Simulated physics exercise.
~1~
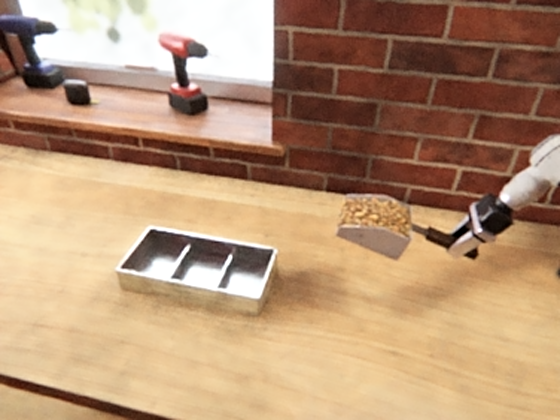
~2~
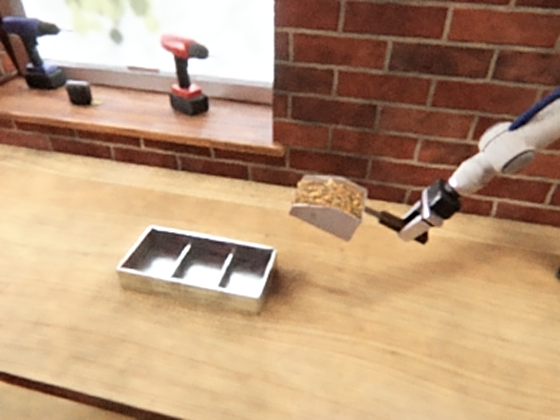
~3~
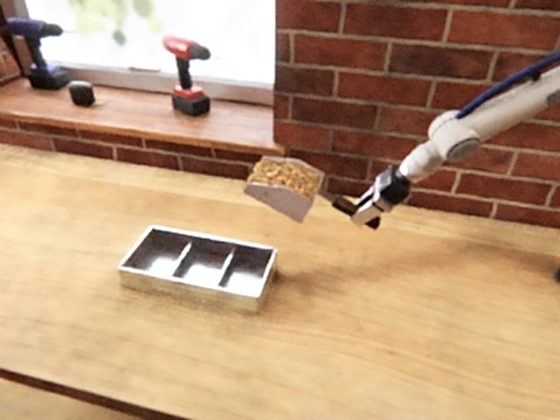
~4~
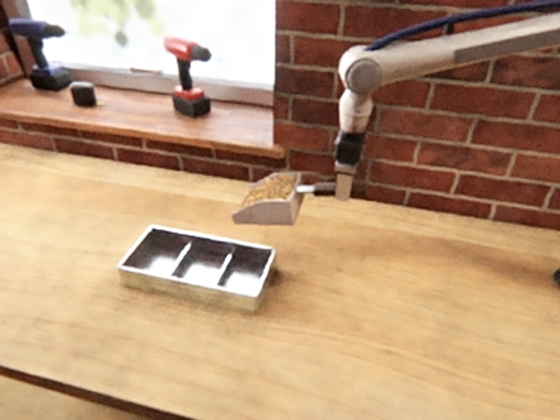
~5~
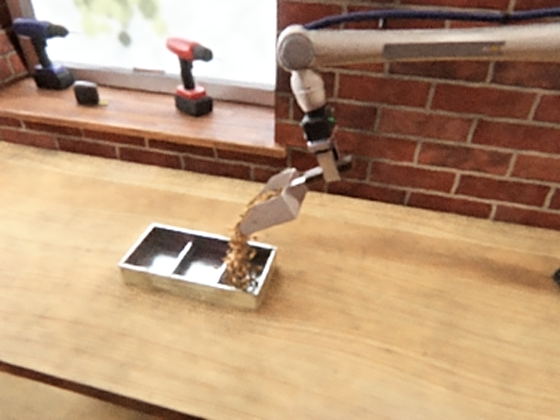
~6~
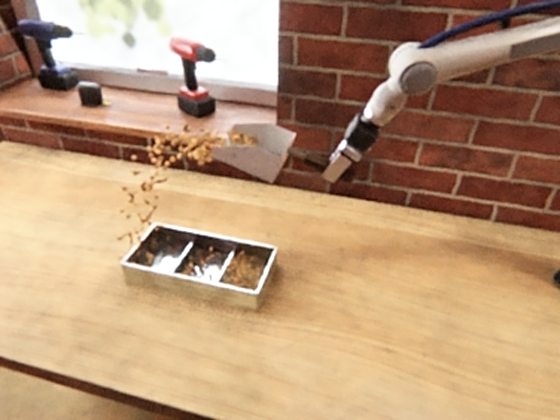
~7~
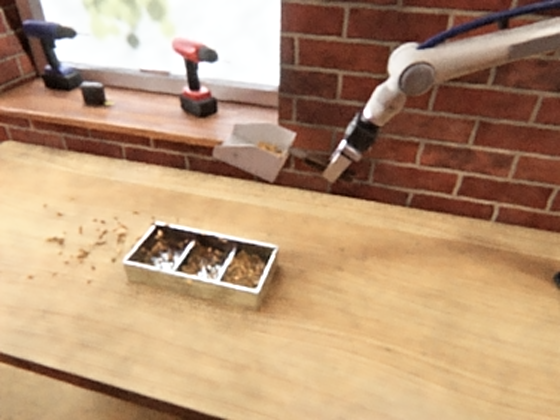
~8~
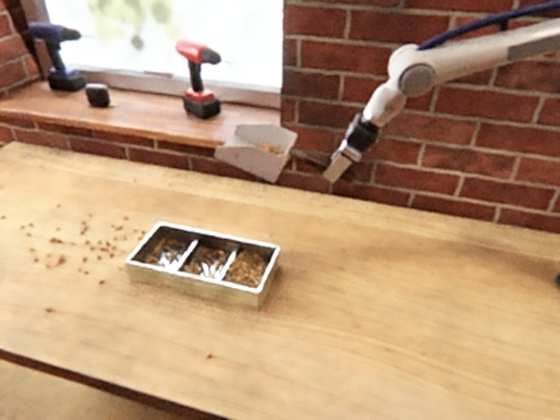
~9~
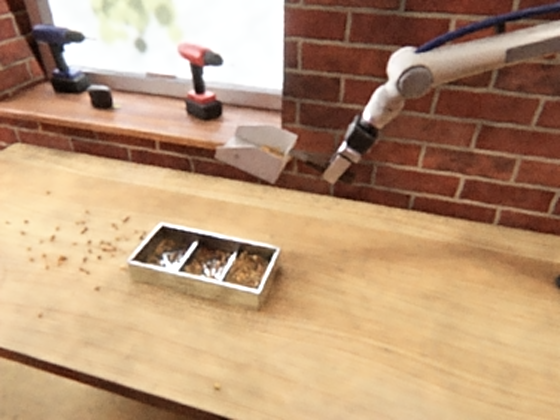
A robot arm tips a scoop of chickpeas over a divided box, scattering some on the table.
